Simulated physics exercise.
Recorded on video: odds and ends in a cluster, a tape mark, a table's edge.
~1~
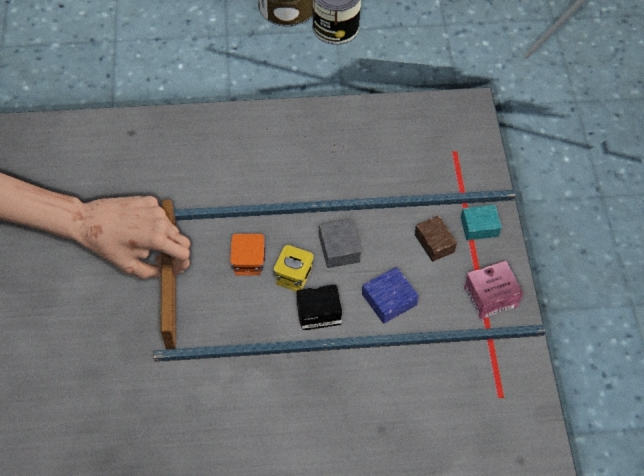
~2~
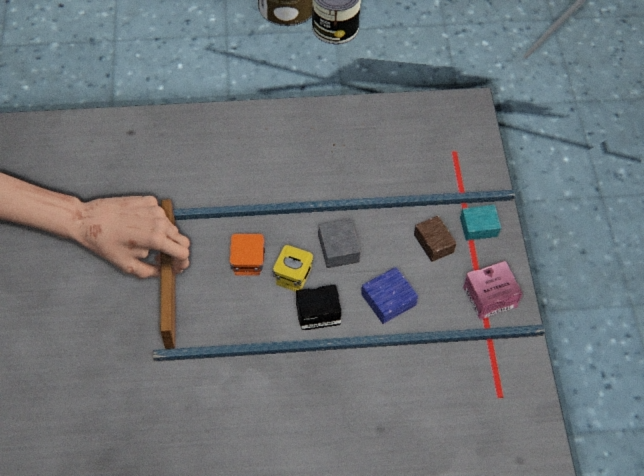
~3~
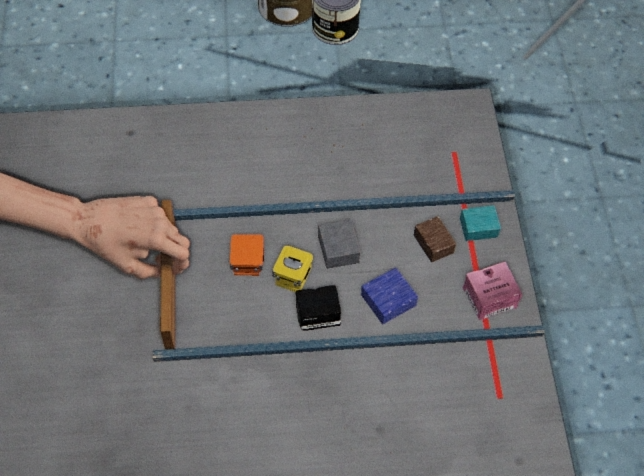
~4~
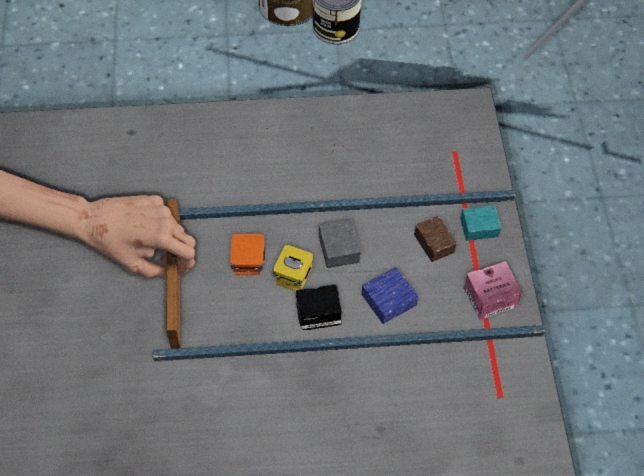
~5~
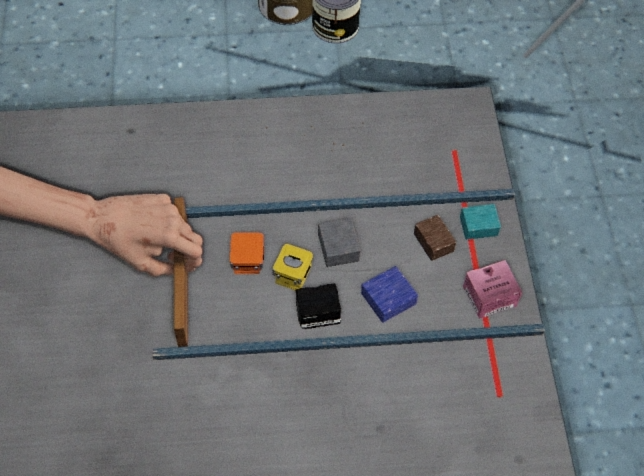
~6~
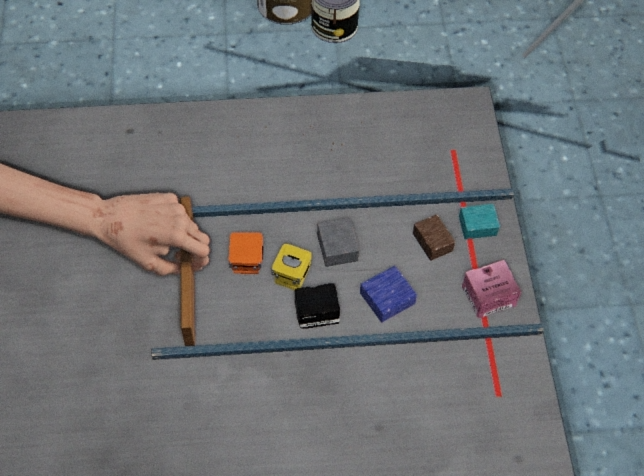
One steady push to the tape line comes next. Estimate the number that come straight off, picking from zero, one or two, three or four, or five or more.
The loss over the edge is three or four.
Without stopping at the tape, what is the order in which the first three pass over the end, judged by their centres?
They go in this order: The turquoise block, the pink box and the brown block.
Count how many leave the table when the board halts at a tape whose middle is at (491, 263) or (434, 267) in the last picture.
It would be 5 and 2.
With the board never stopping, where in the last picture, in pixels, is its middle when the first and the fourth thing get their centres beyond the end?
At (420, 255) for the first, at (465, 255) for the fourth.
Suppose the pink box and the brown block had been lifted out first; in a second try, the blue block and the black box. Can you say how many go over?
Falls come to 2 the first time and 2 the other time.
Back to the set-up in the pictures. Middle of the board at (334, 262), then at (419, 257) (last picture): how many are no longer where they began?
In order, the tallies are 5 and 8.
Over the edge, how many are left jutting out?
It's 1.
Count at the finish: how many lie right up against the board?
3 touch it.
Early on, none off yet; turquoise block at rest near (479, 221); pink box at rest near (491, 289); brown block at rest near (434, 237).
A while later, none off yet; turquoise block travelled a little near (490, 221); pink box moving near (502, 288); brown block travelled about its own width near (464, 239).
Finally, the number that fall off is three or four; lost, blue block, brown block, pink box and turquoise block.
